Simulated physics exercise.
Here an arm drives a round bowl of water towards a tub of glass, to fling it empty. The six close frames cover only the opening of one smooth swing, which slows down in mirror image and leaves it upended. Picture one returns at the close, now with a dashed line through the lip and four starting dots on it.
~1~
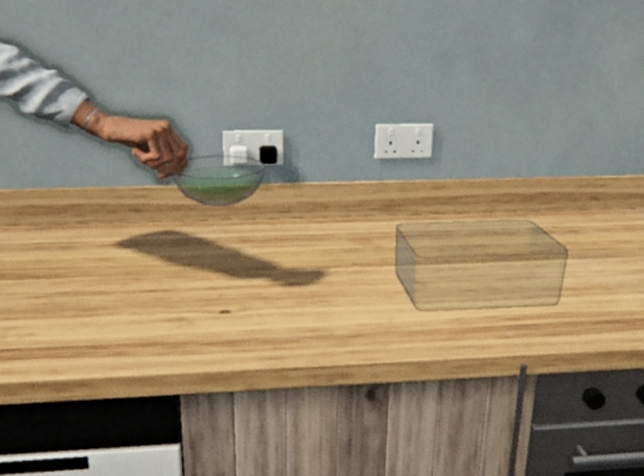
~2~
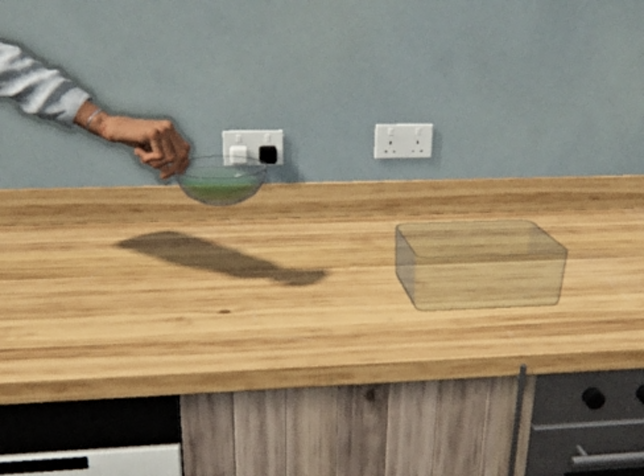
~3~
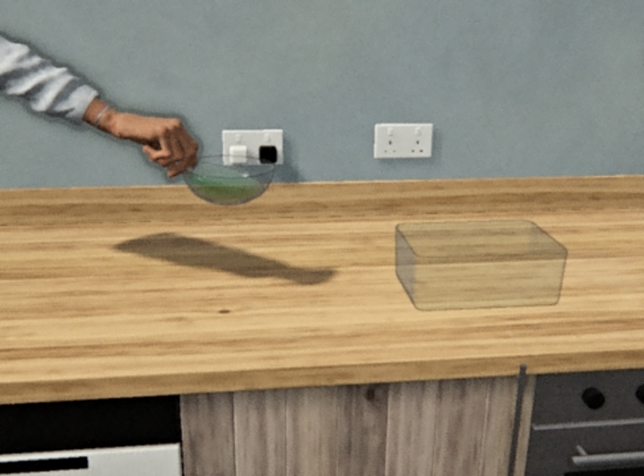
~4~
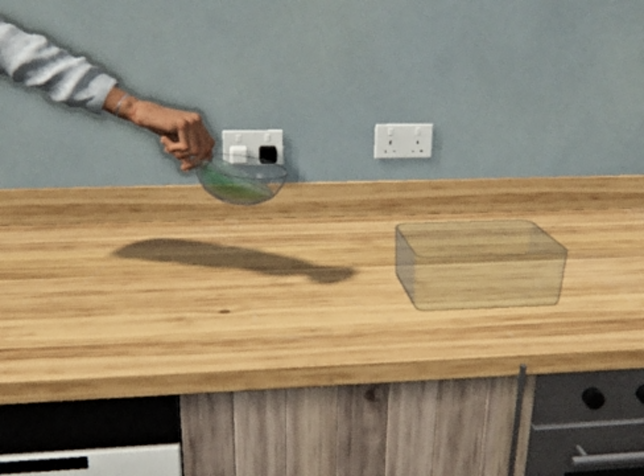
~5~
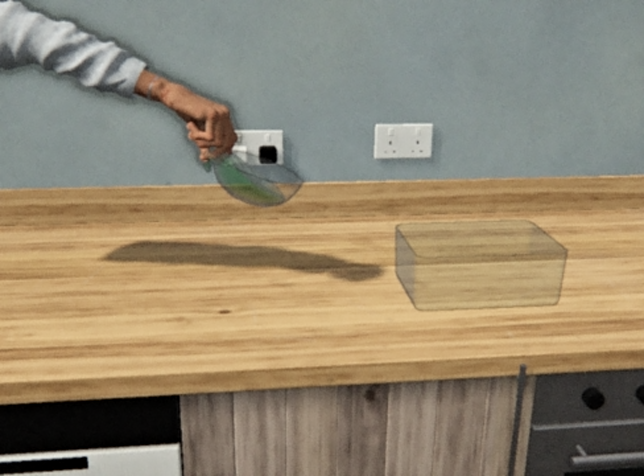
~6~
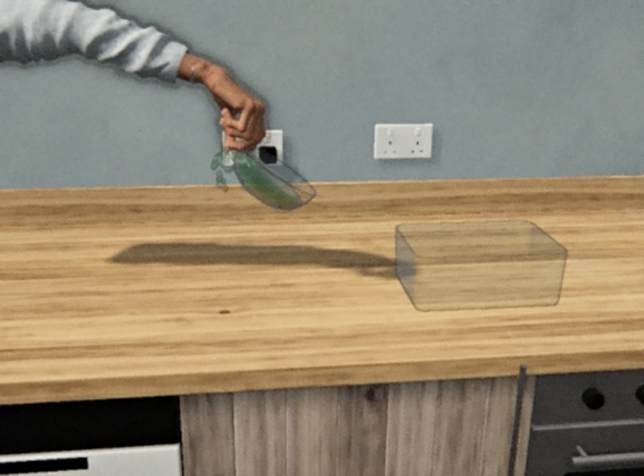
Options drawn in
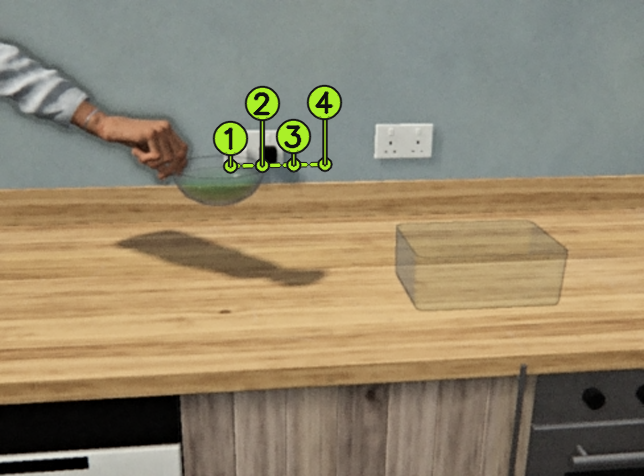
An arm in a pale grey sleeve reaches in from the left, holding a clear round bowl of greenish water above a wooden kitchen counter, seen from the front and slightly above. A clear glass tub sits on the right, beneath white sockets on a blue-grey wall. The hand barely moves, then carries the bowl rightward, tilting it as water passes the rim, while the view stays still.
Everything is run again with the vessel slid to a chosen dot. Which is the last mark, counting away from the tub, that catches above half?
That is dot 3.
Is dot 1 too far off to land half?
Yes, that goes wrong.
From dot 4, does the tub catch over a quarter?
Yes, it does.
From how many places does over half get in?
Two of them.
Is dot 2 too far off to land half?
Yes, it does.
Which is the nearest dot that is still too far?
Here it is dot 2.
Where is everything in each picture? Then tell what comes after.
Upright, lip at (263, 165); tub from (413, 310) to (558, 303); nothing has left yet, in the first picture.
Upright, lip at (266, 165); nothing has left yet, in the second picture.
Upright, lip at (273, 166); nothing has left yet, in the third picture.
Tipped about 8°, lip at (286, 171); water is over the rim, down to (193, 163), in the fourth picture.
Tipped about 20°, lip at (301, 180); water is over the rim, down to (209, 170), in the fifth picture.
Tipped about 34°, lip at (315, 191); water is over the rim, down to (226, 190), in the sixth picture.
On the marked copy, 1 at (230, 166); 2 at (262, 165); 3 at (293, 164); 4 at (324, 164).
If 1 is chosen, about 0 % lands in the tub, 94 % falls short and 6 % goes beside or beyond.
If 2 is chosen, about 21 % lands in the tub, 72 % falls short and 7 % goes beside or beyond.
If 3 is chosen, about 77 % lands in the tub, 16 % falls short and 7 % goes beside or beyond.
If 4 is chosen, about 75 % lands in the tub, 7 % falls short and 18 % goes beside or beyond.
